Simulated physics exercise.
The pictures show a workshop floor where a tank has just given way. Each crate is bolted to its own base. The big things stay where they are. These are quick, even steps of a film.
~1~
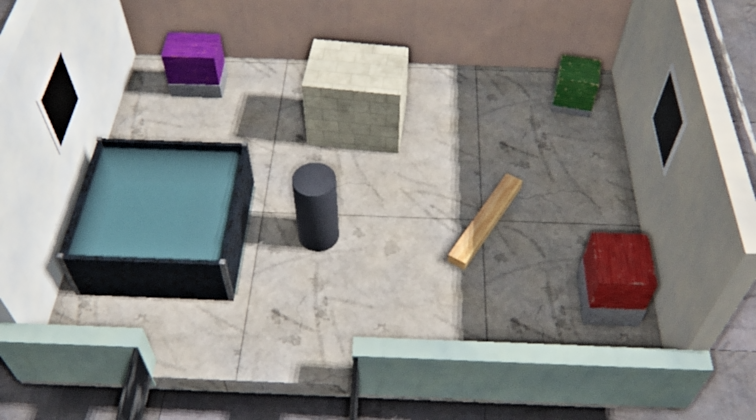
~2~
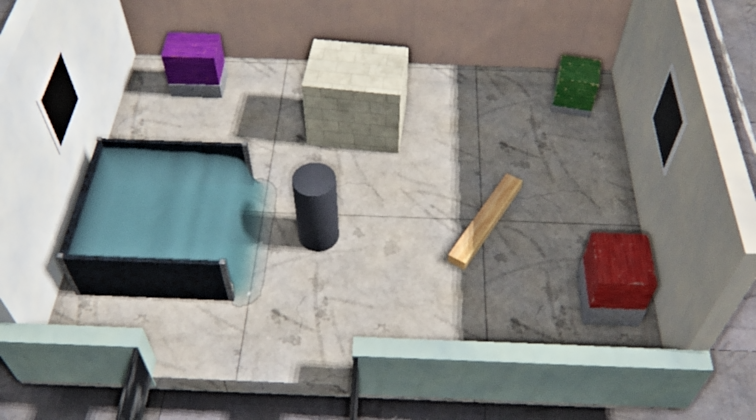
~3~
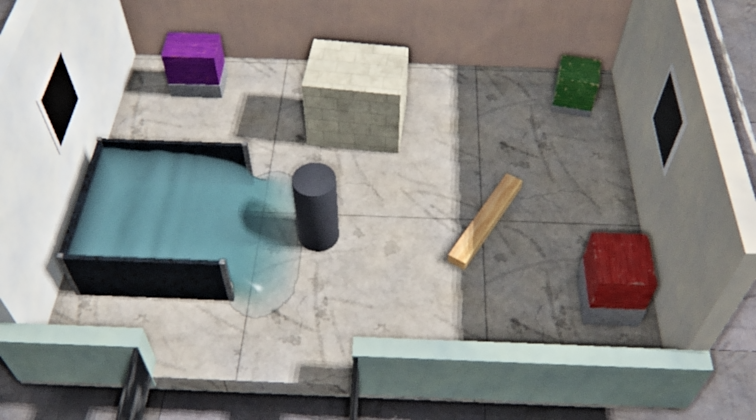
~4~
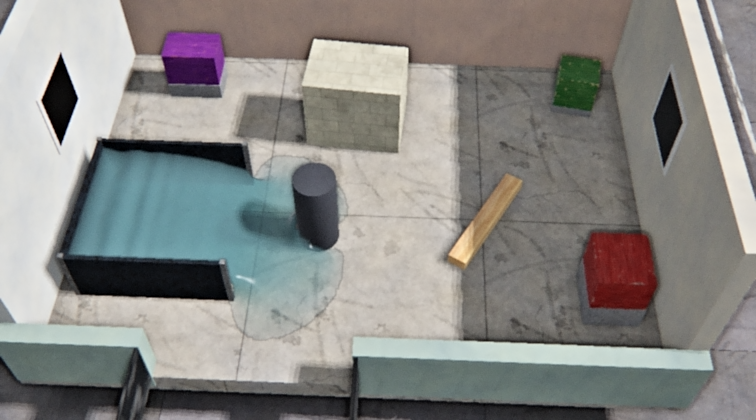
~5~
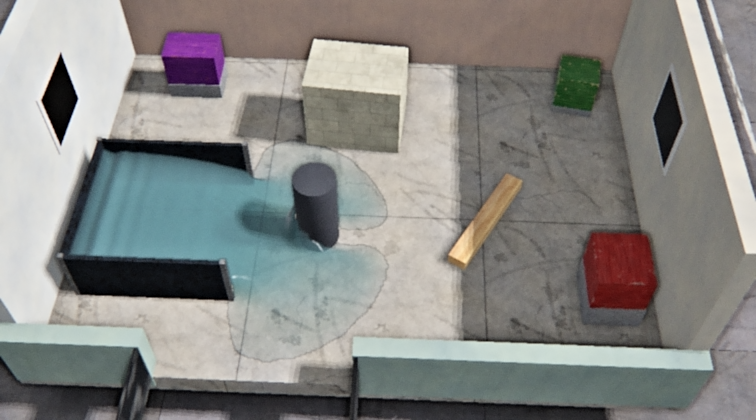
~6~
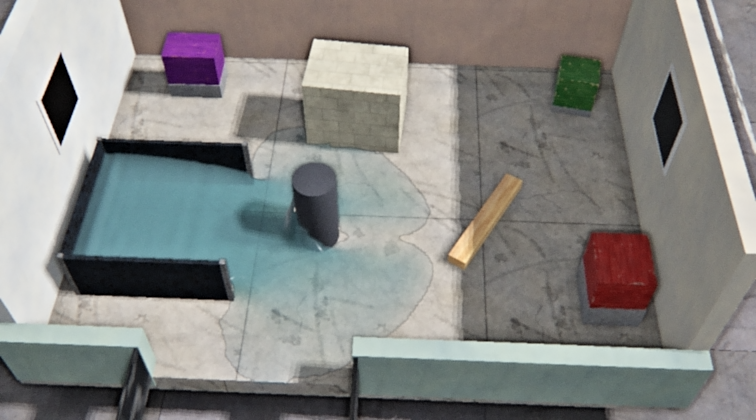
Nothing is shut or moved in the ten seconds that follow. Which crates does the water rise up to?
One by one: The purple crate stays dry; the green crate gets wet; the red crate stays dry.
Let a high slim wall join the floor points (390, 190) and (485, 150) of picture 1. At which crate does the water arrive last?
Last comes the purple crate.
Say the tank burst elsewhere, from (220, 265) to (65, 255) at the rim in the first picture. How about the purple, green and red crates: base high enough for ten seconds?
One by one: Purple crate remains dry, green crate is spared, red crate is safe.
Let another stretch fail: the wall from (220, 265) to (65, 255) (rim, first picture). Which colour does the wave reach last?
That is the crate marked green.
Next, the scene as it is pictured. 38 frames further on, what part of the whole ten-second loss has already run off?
Roughly 65 per cent.
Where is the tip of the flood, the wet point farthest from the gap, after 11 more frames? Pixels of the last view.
I would point to (616, 101).
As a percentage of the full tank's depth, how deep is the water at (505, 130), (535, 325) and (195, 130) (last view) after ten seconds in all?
In turn 10, 6 and 8 in a hundred.
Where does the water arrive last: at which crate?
I say the crate marked purple.
A moment on, water covers 40 % of the floor; the purple crate not reached, the green crate not reached, the red crate water round its plinth.
Next, water covers 50 % of the floor; the purple crate not reached, the green crate water round its plinth, the red crate water round its plinth.
Then, water covers 65 % of the floor; the purple crate water round its plinth, the green crate water round its plinth, the red crate water round its plinth.
Later, water covers 80 % of the floor; the purple crate water round its plinth, the green crate water round its plinth, the red crate water round its plinth.
In the end, water covers 95 % of the floor; the purple crate stayed above the water, the green crate was topped, the red crate stayed above the water.
